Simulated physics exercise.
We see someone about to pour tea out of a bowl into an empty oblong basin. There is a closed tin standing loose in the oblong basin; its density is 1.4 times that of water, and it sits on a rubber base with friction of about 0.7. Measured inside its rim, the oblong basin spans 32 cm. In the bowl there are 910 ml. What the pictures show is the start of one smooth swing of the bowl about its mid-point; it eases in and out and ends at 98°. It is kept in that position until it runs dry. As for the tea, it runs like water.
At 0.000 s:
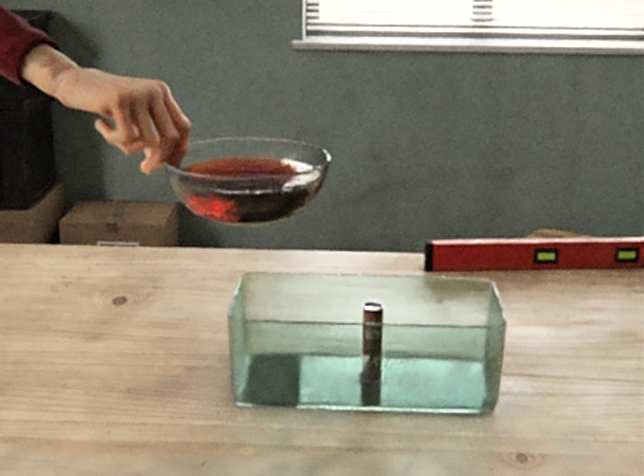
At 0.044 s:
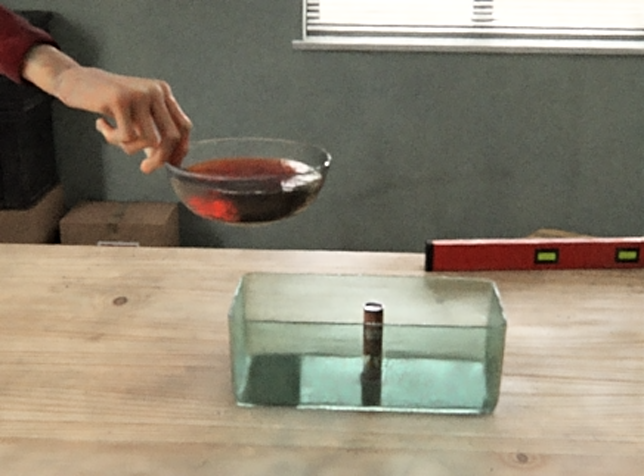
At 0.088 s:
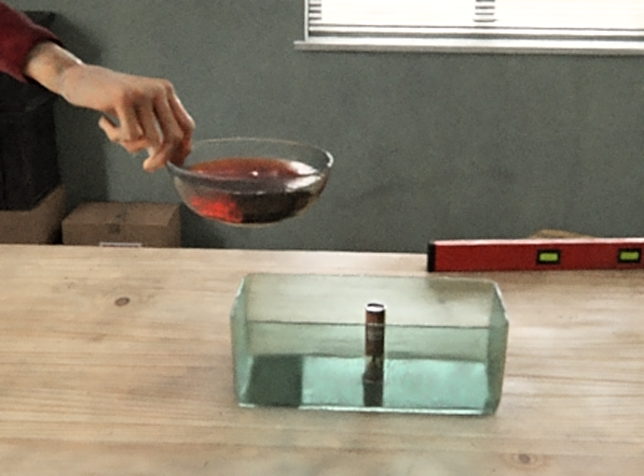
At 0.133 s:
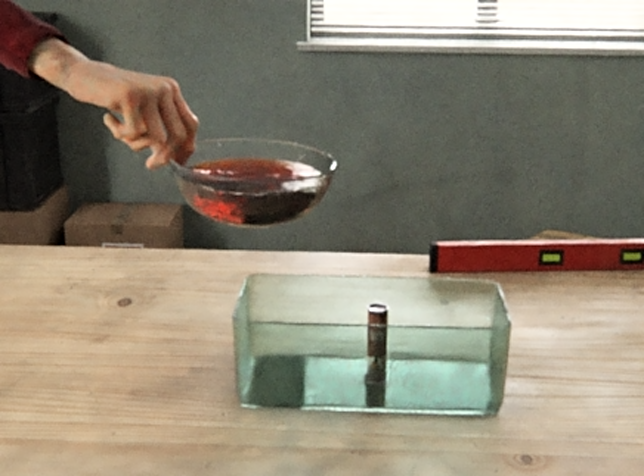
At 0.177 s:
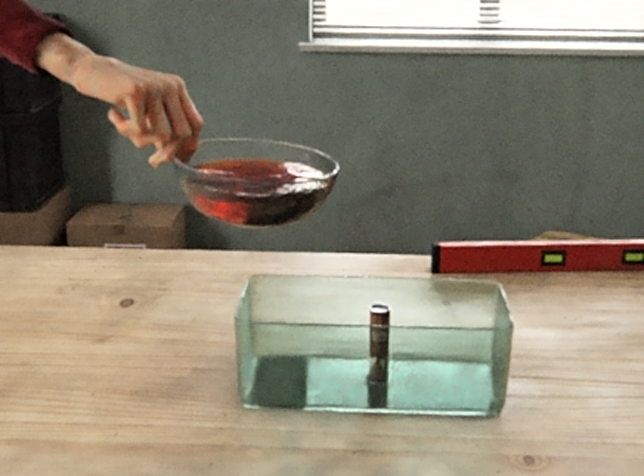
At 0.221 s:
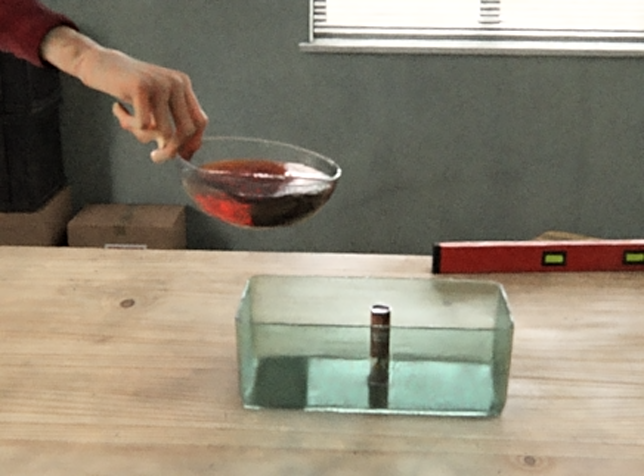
A hand holds a glass bowl of reddish liquid and tilts it slightly to the right.
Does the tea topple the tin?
It does not keel over.
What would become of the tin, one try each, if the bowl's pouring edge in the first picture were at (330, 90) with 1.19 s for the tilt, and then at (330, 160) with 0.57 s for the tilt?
First it stays on its base; then it tips over.
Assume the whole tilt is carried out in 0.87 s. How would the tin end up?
Well, the tin simply holds firm.
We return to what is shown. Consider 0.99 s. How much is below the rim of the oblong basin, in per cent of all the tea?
Roughly 90 %.
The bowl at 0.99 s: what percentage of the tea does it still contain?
3 per cent or thereabouts.
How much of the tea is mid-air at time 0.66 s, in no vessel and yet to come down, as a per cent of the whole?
About 36 per cent.
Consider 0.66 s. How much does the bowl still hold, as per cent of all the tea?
Around 50 percent.
By 0.66 s the tilt is 58° and 50 per cent is still to pour; the tin stands where it began.
By 0.99 s the tilt is 91° and 3 per cent is still to pour; the tin stands where it began.
By 1.32 s the tilt is 98° and 0 per cent is still to pour; the tin stands where it began.
By 1.69 s the tilt is 98° and 0 per cent is still to pour; the tin stands where it began.
At rest the tin stands where it began.
